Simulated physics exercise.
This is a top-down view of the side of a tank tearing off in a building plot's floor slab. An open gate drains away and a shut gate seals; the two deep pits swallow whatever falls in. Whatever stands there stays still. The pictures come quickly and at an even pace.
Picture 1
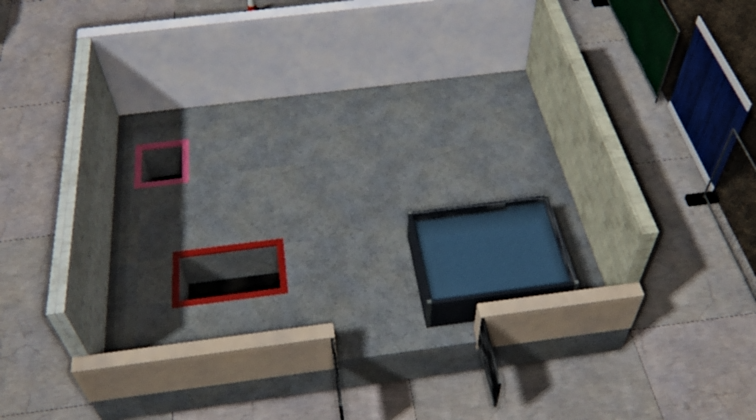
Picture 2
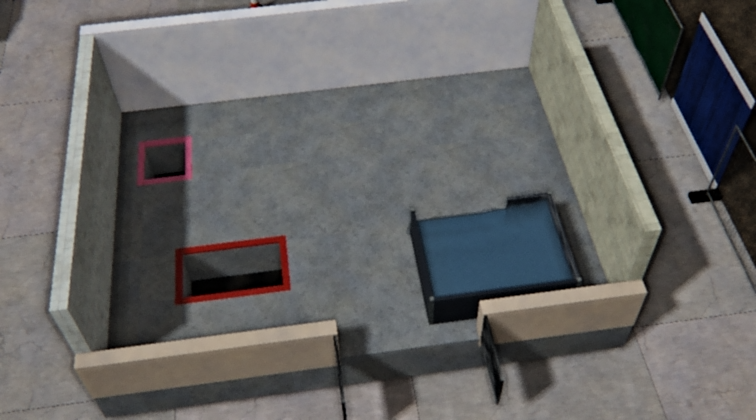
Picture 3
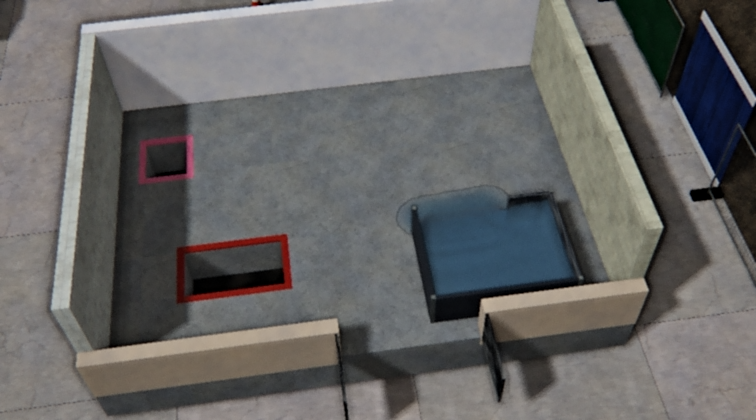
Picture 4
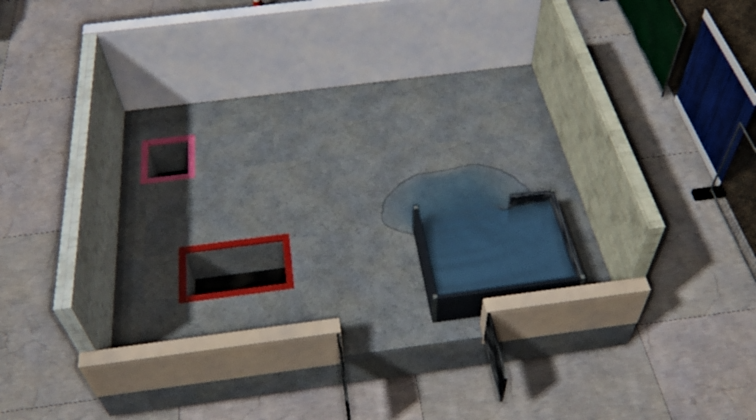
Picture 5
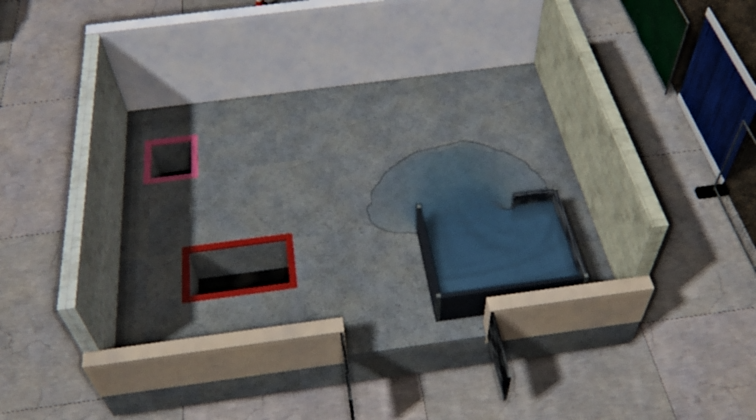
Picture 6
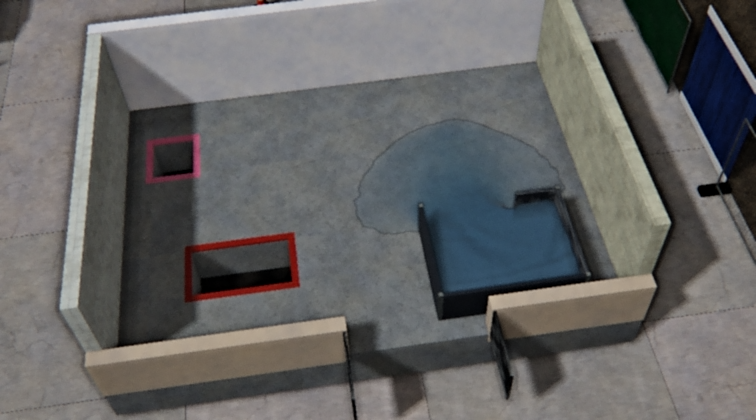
Water pouring from a torn gap in the far side of a blue tank, spreading outward across a walled grey floor.
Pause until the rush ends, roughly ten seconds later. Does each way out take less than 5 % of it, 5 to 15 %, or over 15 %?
In the end gate: Short of a twentieth; pink pit: Upwards of fifteen per cent; red pit: Short of a twentieth.
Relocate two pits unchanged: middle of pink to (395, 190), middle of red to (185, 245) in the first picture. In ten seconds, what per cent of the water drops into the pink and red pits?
Pink gets 40 in a hundred; red gets 6 in a hundred.
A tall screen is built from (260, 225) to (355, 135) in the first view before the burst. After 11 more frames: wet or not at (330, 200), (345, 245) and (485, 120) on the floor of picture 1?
Swamped, untouched, swamped.
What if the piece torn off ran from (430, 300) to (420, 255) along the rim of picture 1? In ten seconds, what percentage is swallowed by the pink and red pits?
The pink pit gets 8 per cent and the red pit 20 per cent.
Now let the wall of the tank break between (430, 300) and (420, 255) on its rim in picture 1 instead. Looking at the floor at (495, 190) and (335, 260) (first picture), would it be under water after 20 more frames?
Unsoaked, then soaked.
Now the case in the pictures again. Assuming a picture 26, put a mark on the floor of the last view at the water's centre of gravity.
Close to (422, 157), I reckon.
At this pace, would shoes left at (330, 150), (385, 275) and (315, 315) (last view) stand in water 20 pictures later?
Drenched; left dry; left dry.
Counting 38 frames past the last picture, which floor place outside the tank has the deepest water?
That spot is close to (617, 303).
A moment on, water covers 35 % of the floor; the gate 0 %, the pink pit 0 %, the red pit 0 %.
Next, water covers 40 % of the floor; the gate 0 %, the pink pit 0 %, the red pit 0 %.
Then, water covers 50 % of the floor; the gate 0 %, the pink pit 0 %, the red pit 0 %.
Later, water covers 70 % of the floor; the gate 0 %, the pink pit 9 %, the red pit 0 %.
In the end, water covers 85 % of the floor; the gate 1 %, the pink pit 20 %, the red pit 3 %.
